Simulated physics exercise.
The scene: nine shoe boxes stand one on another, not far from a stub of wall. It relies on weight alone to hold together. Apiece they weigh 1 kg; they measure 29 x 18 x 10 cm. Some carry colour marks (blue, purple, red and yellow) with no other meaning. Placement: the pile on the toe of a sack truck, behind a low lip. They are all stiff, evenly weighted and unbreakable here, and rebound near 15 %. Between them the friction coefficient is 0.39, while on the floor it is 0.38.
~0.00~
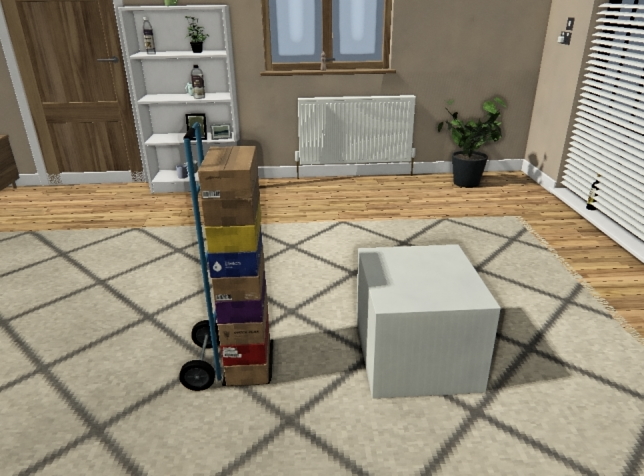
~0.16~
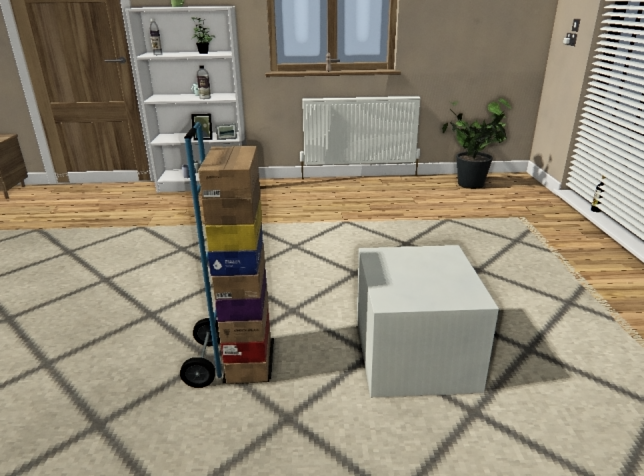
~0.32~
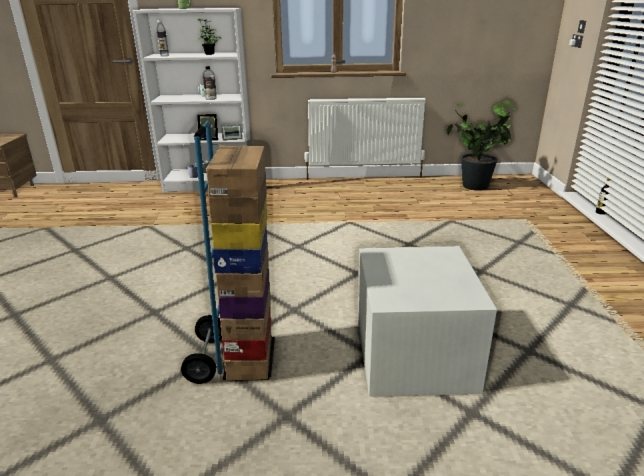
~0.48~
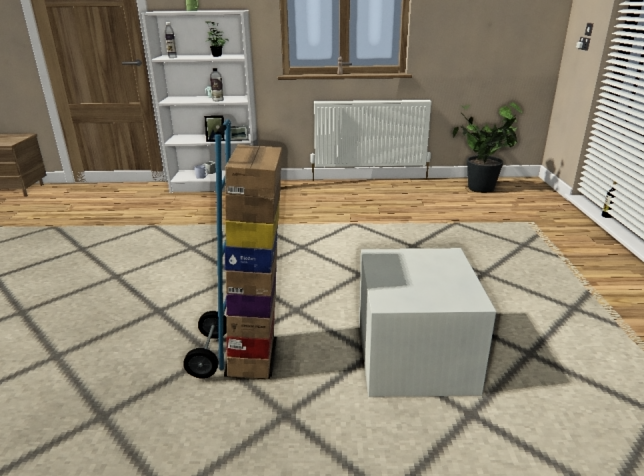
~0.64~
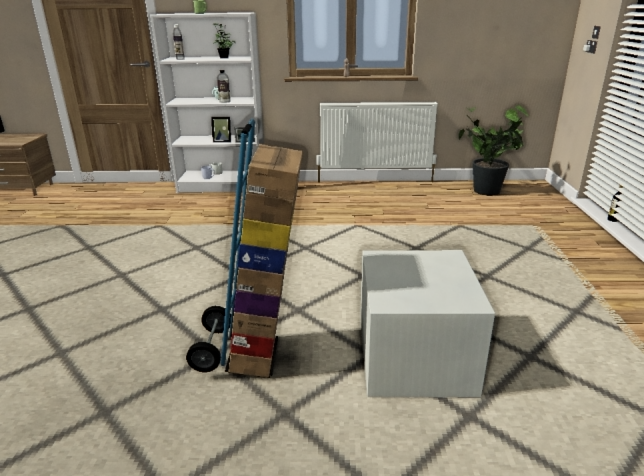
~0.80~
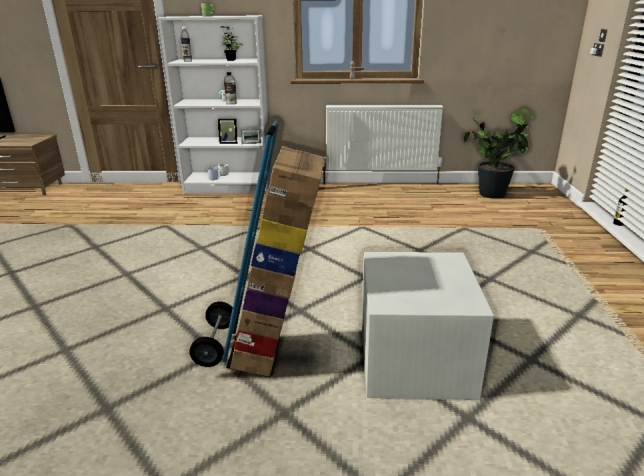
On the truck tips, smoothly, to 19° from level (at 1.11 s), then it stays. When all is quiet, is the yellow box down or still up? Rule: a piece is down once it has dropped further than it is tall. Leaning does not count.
The yellow box falls.
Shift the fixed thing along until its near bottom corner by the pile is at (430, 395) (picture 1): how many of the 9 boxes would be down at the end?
Count at the end: 7.
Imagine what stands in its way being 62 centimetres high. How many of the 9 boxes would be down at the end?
1.
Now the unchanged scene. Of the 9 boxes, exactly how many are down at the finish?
Count: 5.
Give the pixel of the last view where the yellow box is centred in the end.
In the last picture it comes to a stop at about (394, 263).
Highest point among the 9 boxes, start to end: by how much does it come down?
The top ends up some 36 cm lower.
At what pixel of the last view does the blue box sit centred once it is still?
In the last picture it sits at roughly (352, 268).
After 0.98 s, none of the 9 boxes down, 9 disturbed; yellow box leaning 23°; blue box leaning 23°.
After 1.20 s, 2 of the 9 boxes down; yellow box leaning 41°, 10 cm lower; blue box leaning 41°, 7 cm lower.
After 1.76 s, 5 of the 9 boxes down; yellow box on its side; purple box leaning 51°, 9 cm lower.
At rest (2.8 s), 5 of the 9 boxes down; yellow box on its side; purple box leaning 51°, 9 cm lower; red box leaning 51°. As the last picture would show them, middles, yellow box near (394, 263), purple box near (326, 307).
